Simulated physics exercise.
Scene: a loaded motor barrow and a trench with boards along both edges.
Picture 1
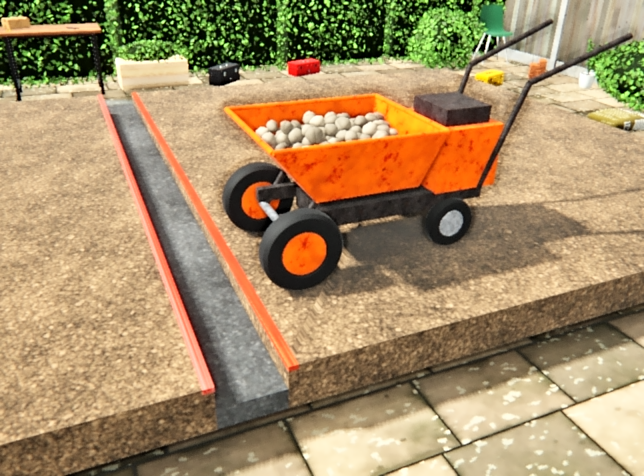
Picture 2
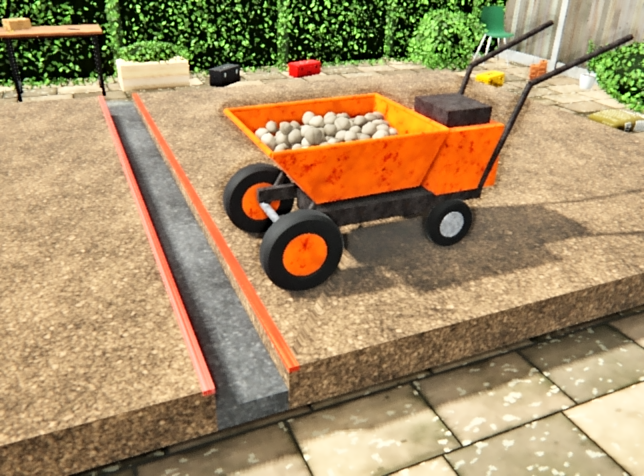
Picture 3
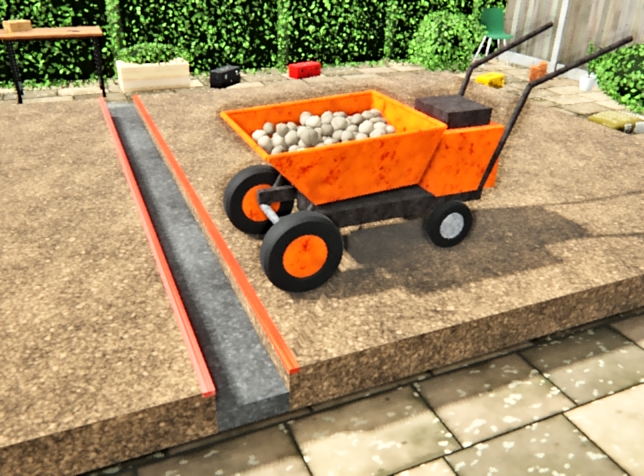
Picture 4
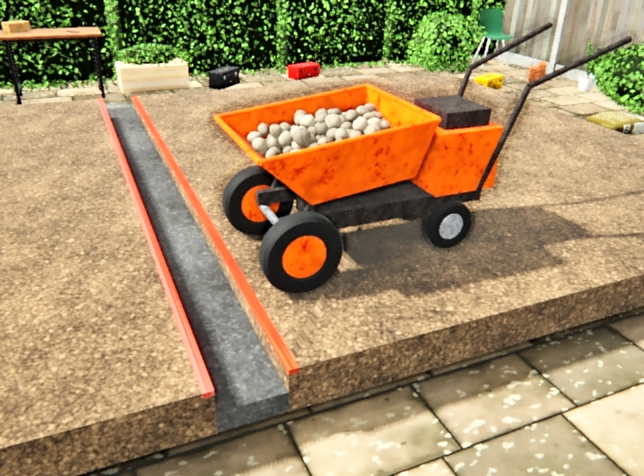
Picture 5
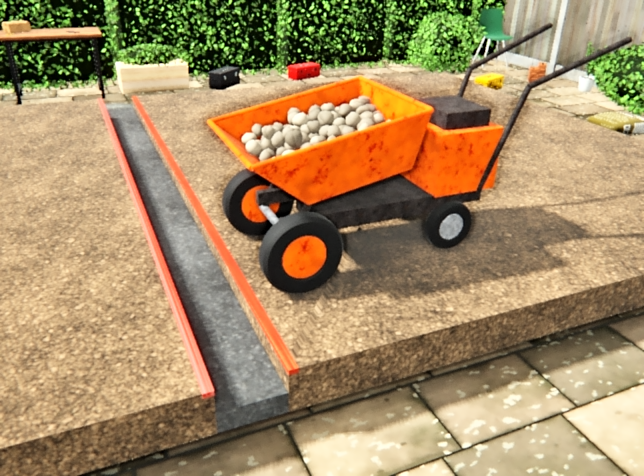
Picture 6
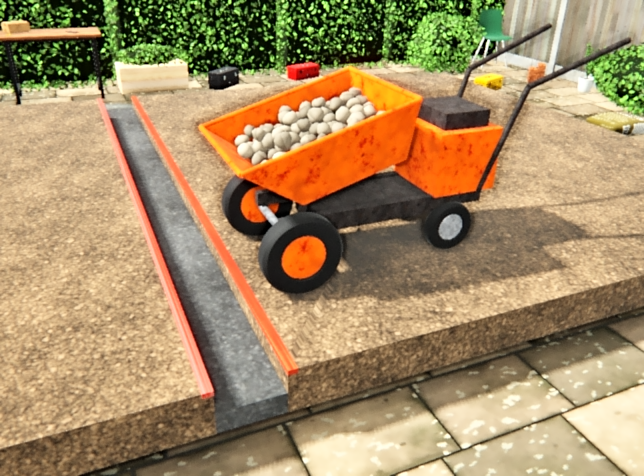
The footage shows an orange motor barrow loaded with rounded pebbles beside a narrow trench edged with red boards; its wheels stay still while the skip gradually tilts forward to the left, its front lip lowering toward the trench.
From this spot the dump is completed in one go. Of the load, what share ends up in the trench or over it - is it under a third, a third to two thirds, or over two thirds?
Caught: Below a third.
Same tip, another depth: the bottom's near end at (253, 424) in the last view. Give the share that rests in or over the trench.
10 %.
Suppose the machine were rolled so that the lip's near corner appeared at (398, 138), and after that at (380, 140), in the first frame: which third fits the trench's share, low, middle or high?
The middle third; one to two thirds.
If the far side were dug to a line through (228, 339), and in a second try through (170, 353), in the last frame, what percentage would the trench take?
Roughly 0 per cent, and 30 per cent.
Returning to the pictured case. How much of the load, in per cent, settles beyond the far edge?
Roughly 85 in a hundred.
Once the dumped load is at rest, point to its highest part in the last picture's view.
The topmost point rests at roughly pixel (135, 256) in the last view.
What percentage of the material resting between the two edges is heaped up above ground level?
My best guess is some 5 per cent.
Soon, skip tipped steeply; all in the skip.
A while on, skip tipped right over; most in the skip; a small part beyond it; a small part falling.
Towards the end, skip tipped right over; about a quarter in the skip; a stray few in or heaped over the trench; most beyond it; a stray few falling.
Finally, skip tipped right over; a small part in the skip; a small part in or heaped over the trench; most beyond it.
